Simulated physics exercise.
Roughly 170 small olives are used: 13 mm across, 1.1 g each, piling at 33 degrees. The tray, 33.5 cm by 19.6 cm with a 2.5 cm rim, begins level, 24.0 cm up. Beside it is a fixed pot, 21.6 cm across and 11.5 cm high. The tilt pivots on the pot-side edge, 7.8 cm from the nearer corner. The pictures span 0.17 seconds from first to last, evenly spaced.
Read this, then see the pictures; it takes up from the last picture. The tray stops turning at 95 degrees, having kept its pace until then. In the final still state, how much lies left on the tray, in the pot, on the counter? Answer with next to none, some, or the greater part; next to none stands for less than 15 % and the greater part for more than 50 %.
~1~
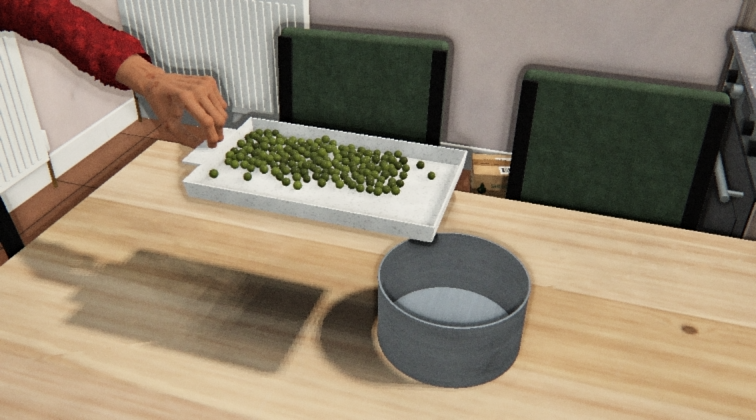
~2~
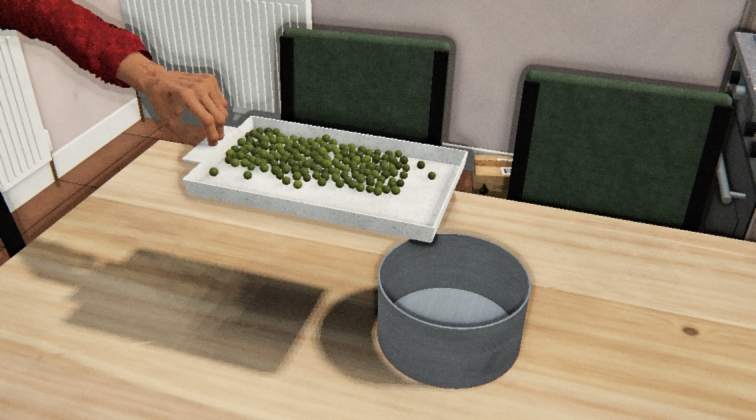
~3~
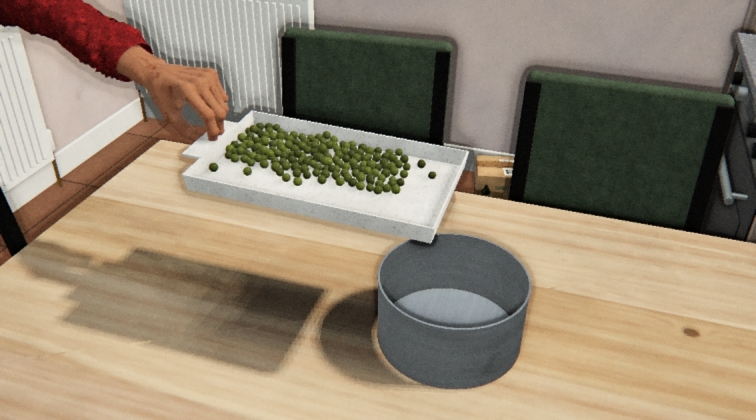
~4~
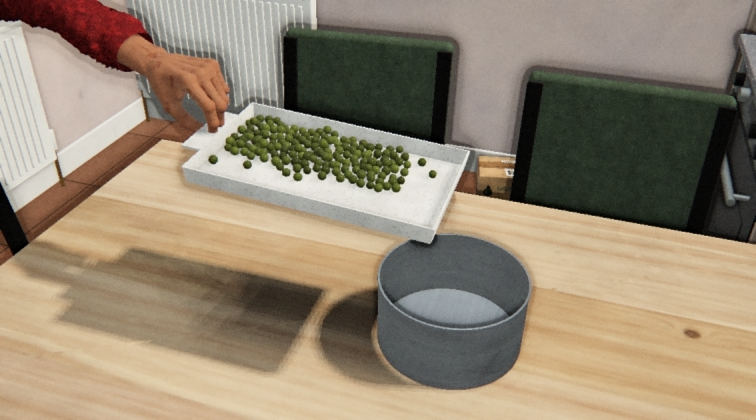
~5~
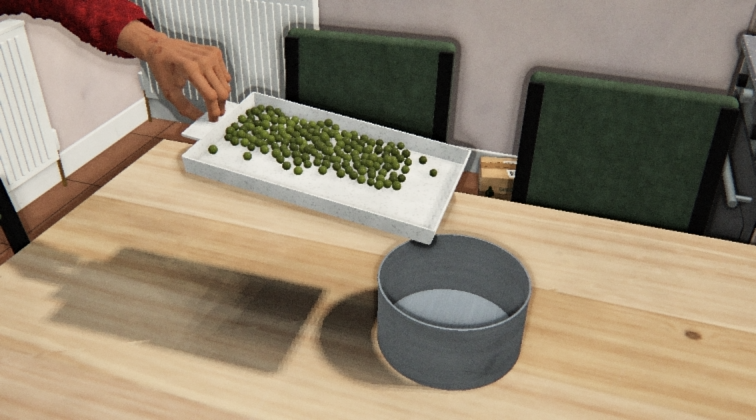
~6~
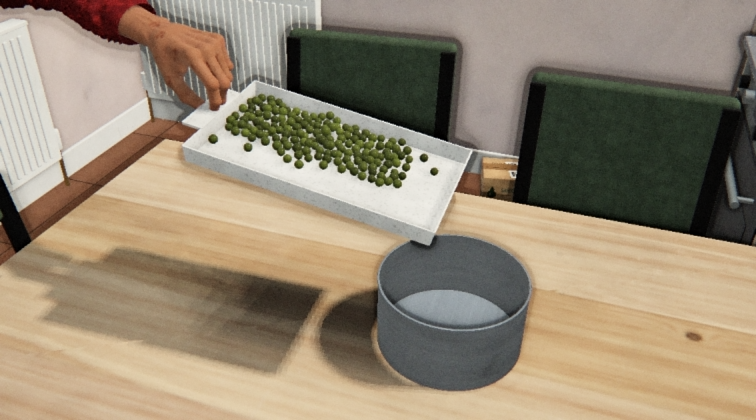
Left on the tray: Next to none; pot: The greater part; counter: Some.
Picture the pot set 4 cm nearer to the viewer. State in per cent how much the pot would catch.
Then about 85 per cent.
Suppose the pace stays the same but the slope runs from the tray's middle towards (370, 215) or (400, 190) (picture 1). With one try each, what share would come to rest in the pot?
First try: Around 45 percent; second try: Around 80 percent.
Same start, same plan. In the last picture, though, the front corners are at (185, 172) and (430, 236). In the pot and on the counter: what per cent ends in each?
In the pot: 25 per cent; on the counter: 70 per cent.
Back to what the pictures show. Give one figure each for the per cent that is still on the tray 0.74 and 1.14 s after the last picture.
The figures go 70 and then 25.
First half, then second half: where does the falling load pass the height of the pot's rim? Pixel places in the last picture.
Earlier half at about (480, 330), later half at about (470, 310) in pixels.
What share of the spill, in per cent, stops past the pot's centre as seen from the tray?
I'd put it close to 100 per cent.
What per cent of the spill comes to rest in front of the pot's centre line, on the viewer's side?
90 %.
Then, 0.45 s after the last picture, tilt 51 degrees; the tray holds 100 %, the pot 0 %.
Then, 0.74 s after the last picture, tilt 78 degrees; the tray holds 70 %, the pot 5 %.
Then, 1.14 s after the last picture, tilt 95 degrees; the tray holds 25 %, the pot 25 %.
In the end, tray 0 %, pot 65 %, counter 35 %.
